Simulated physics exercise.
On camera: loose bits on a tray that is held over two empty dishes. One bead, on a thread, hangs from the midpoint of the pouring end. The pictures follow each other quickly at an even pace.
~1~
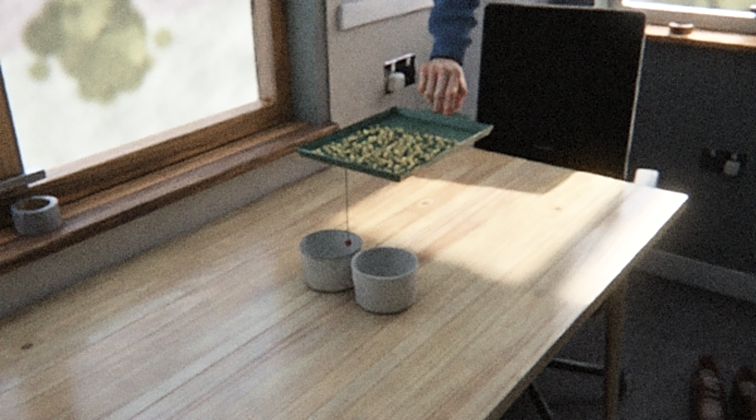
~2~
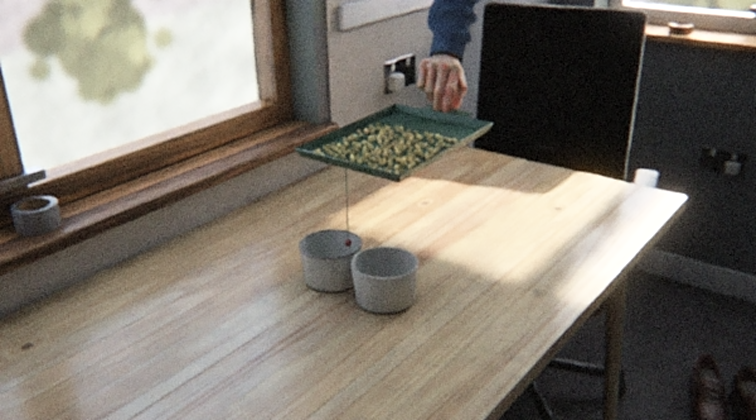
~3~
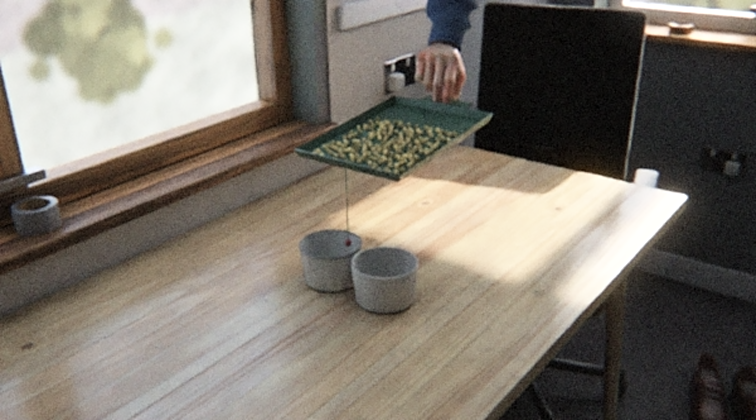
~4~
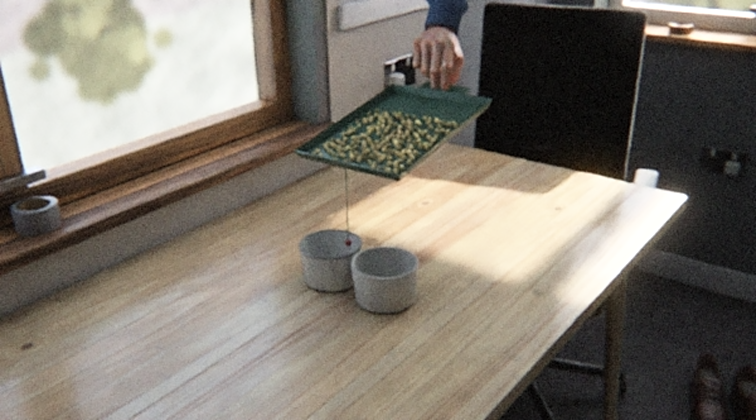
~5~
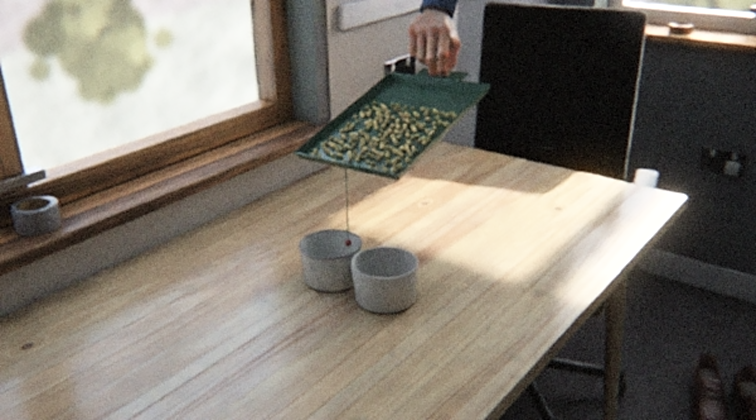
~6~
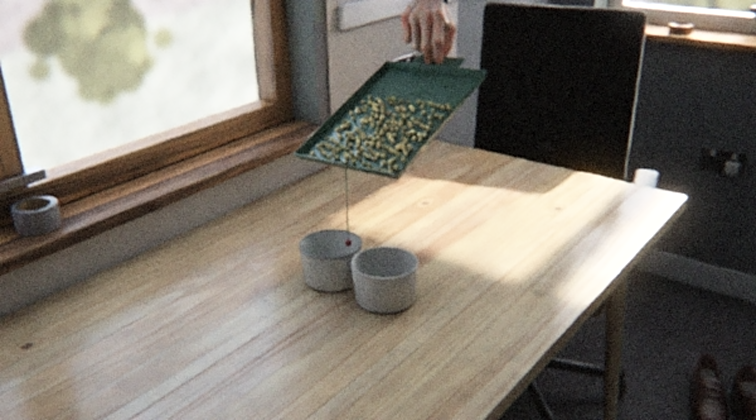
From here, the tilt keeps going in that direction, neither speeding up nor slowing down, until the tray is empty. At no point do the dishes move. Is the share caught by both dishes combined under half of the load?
The dishes gather below half.
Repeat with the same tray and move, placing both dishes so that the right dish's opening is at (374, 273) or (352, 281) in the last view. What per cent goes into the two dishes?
70% for the first placement, 70% for the second.
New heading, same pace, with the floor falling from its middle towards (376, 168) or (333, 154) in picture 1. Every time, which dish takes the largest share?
I'd say the one to the right first, then the one to the left.
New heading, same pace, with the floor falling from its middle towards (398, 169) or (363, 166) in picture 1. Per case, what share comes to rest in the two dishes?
Lab note: Case 1 near 80 %, case 2 near 40 %.
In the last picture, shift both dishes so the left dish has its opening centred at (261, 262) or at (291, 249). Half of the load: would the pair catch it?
Result, first place: Not as much as half; second place: Exceeding half.
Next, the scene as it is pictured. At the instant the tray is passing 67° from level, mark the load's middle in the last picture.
Look about (332, 164) in the last picture.
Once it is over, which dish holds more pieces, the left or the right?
The fuller one is the left side.
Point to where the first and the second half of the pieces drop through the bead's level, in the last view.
First part (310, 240), rest (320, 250).
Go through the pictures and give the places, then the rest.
Corners of the pouring end near (300, 148) and (399, 174), level; middle of the load near (383, 149), soya beans; left dish near (311, 270); right dish near (365, 290); bead on its thread near (348, 243), in the first frame.
Corners of the pouring end near (300, 148) and (399, 173), level; middle of the load near (383, 148), in the second frame.
Corners of the pouring end near (299, 149) and (399, 173), tipped barely, lowest at the left corner; middle of the load near (383, 144), in the third frame.
Corners of the pouring end near (299, 150) and (398, 173), tipped a little, lowest at the left corner; middle of the load near (382, 140), in the fourth frame.
Corners of the pouring end near (298, 151) and (397, 172), tipped clearly, lowest at the left corner; middle of the load near (380, 136), in the fifth frame.
Corners of the pouring end near (298, 152) and (396, 172), tipped clearly, lowest at the left corner; middle of the load near (376, 134), the whole lot on the move; left dish near (311, 270); right dish near (365, 290), in the sixth frame.
Shortly afterwards, tray tipped steeply; the bulk on the tray; only a few in the left dish; a little outside both; near a quarter in the air.
Next, tray tipped past a quarter turn; only a few in the right dish; near a quarter in the left dish; near two thirds outside both; a little in the air.
Some moments later, tray tipped past a quarter turn; only a few in the right dish; near a quarter in the left dish; the bulk outside both.
In the end, tray tipped past a quarter turn; only a few in the right dish; near a quarter in the left dish; the bulk outside both.
